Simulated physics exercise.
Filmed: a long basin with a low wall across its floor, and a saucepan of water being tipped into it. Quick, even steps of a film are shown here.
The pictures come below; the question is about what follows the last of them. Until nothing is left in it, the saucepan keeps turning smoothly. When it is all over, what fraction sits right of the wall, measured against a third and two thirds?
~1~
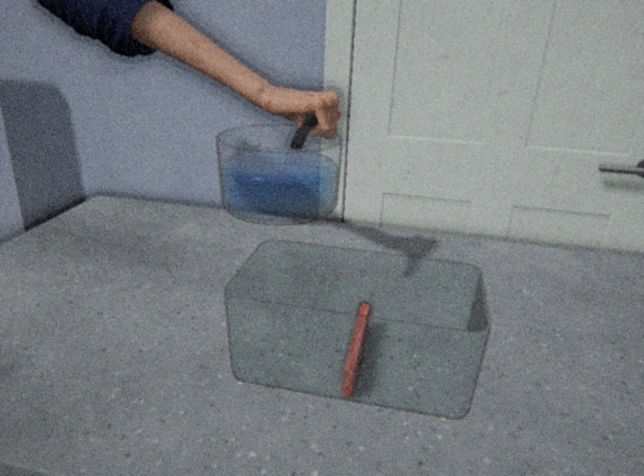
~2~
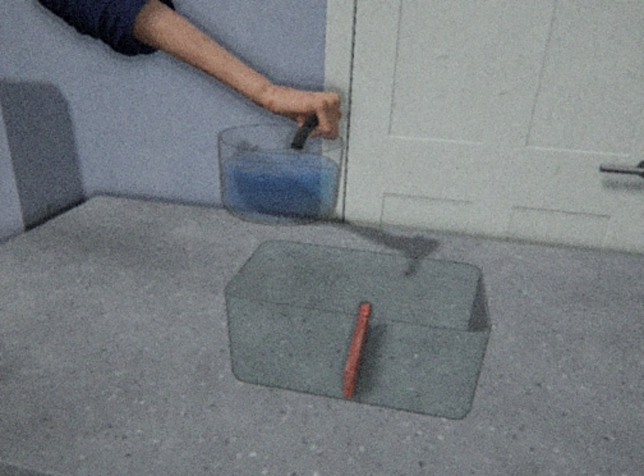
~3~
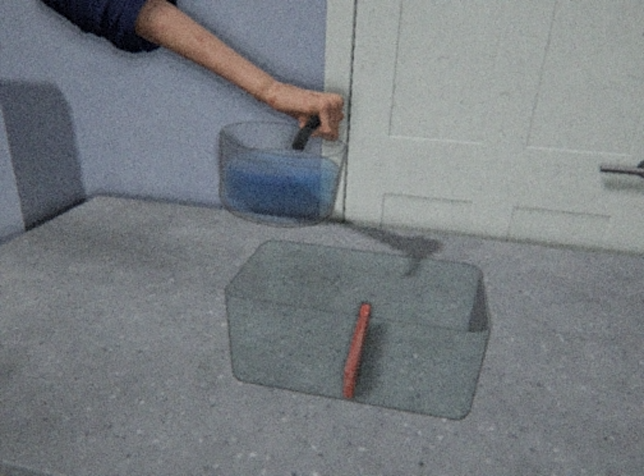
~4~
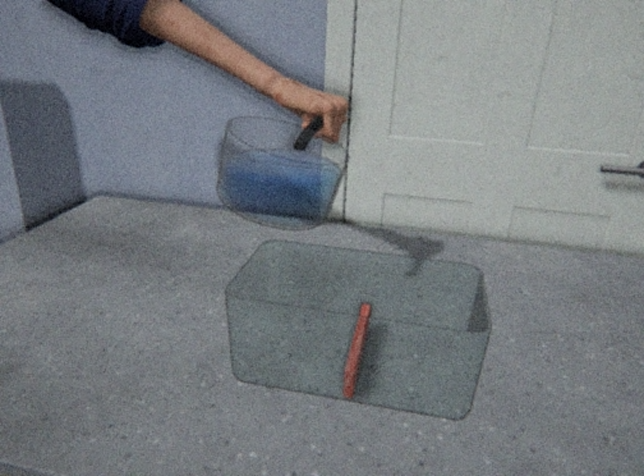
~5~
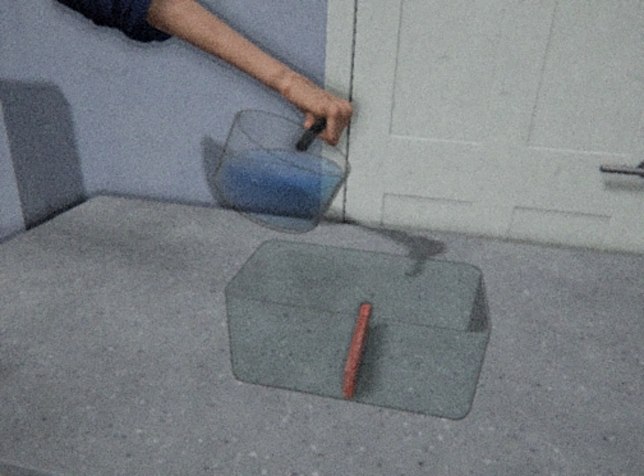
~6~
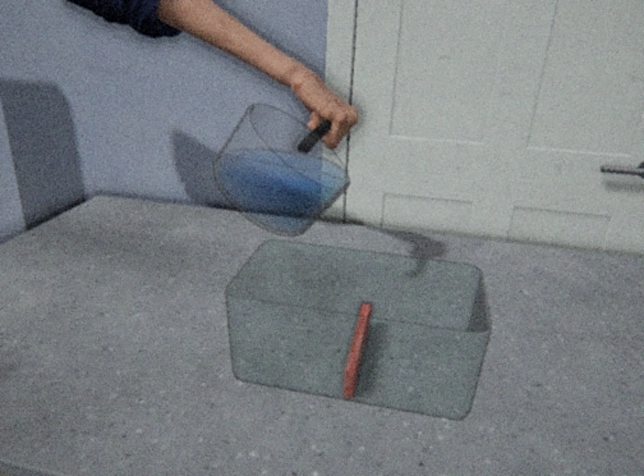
It finishes at between a third and two thirds.
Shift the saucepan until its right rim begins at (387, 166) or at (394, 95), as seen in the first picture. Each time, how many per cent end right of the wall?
It works out to around 85 % and then around 80 %.
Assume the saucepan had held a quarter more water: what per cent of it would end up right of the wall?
60 %.
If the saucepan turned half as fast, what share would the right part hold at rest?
About 70 %.
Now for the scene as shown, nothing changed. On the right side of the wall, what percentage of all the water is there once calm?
Around 50 percent.
A moment on, the saucepan is tipped right over and 28 per cent is still to pour, 4 is left of the wall and 29 right of it.
Next, the saucepan is tipped right over and 4 per cent is still to pour, 36 is left of the wall and 54 right of it.
Then the saucepan is tipped right over and 0 per cent is still to pour, 48 is left of the wall and 50 right of it.
Later the saucepan is tipped right over and 0 per cent is still to pour, 48 is left of the wall and 50 right of it.
Finally, 48 per cent lies left of the wall, 50 right of it and 2 outside.
